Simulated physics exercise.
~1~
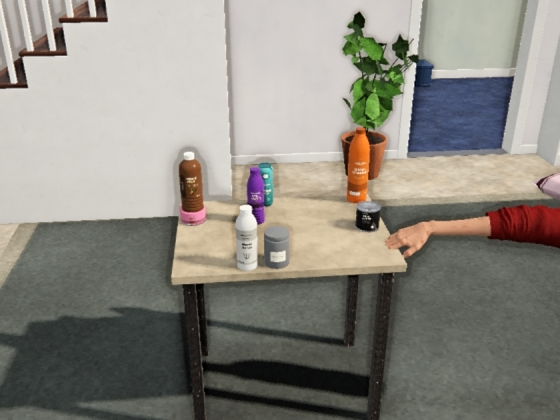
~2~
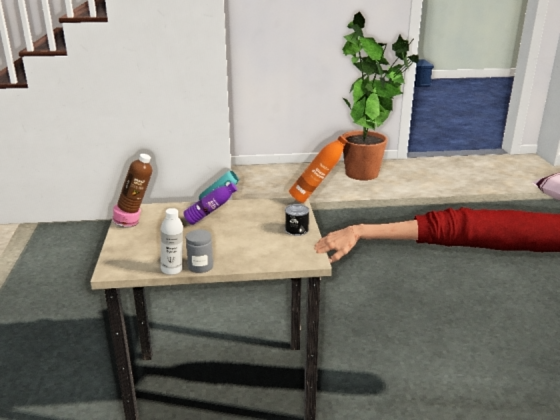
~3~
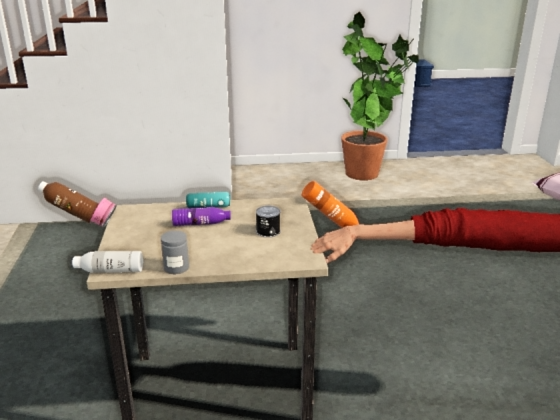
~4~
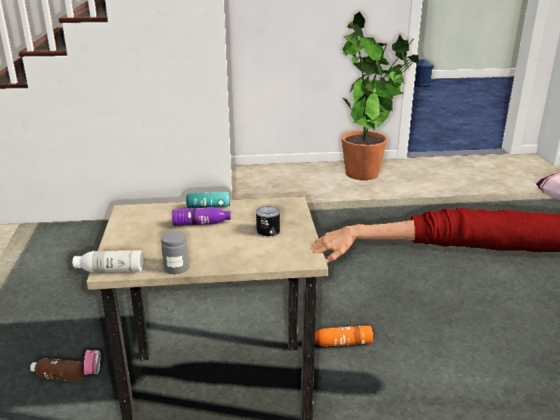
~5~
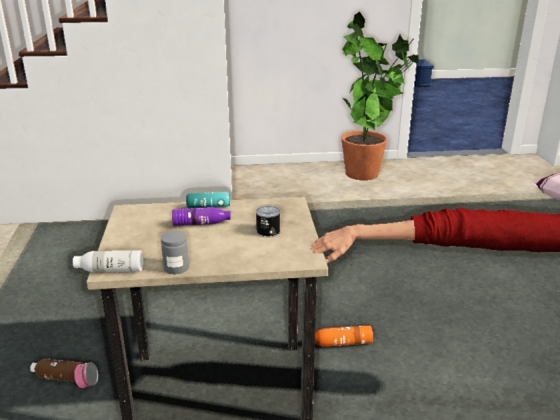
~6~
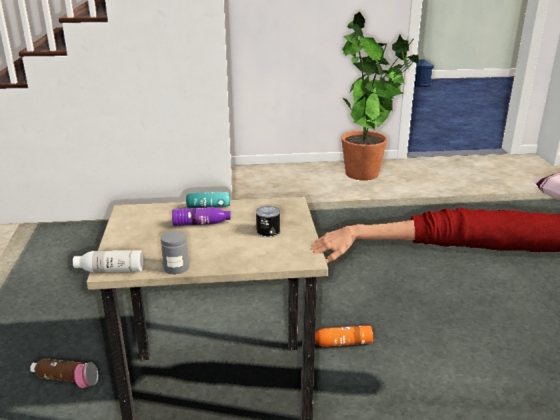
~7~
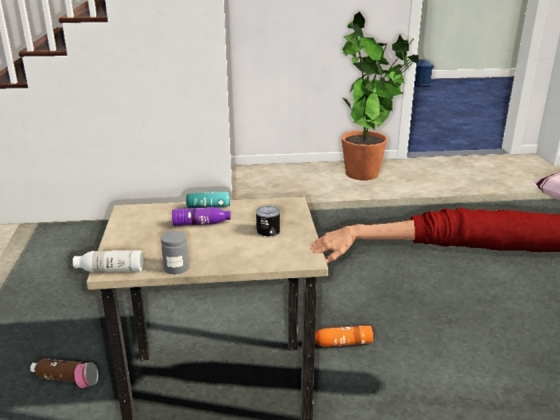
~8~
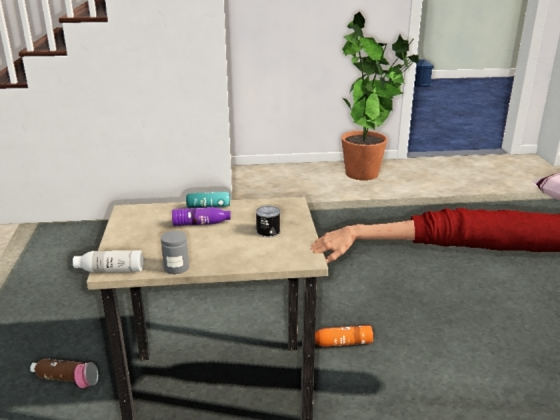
In the video, a hand at a side table's right edge accompanies its abrupt leftward shift, toppling the white, purple and turquoise containers on top while the orange bottle, brown bottle and pink tub fall to the floor; the black tin and grey jar remain upright.
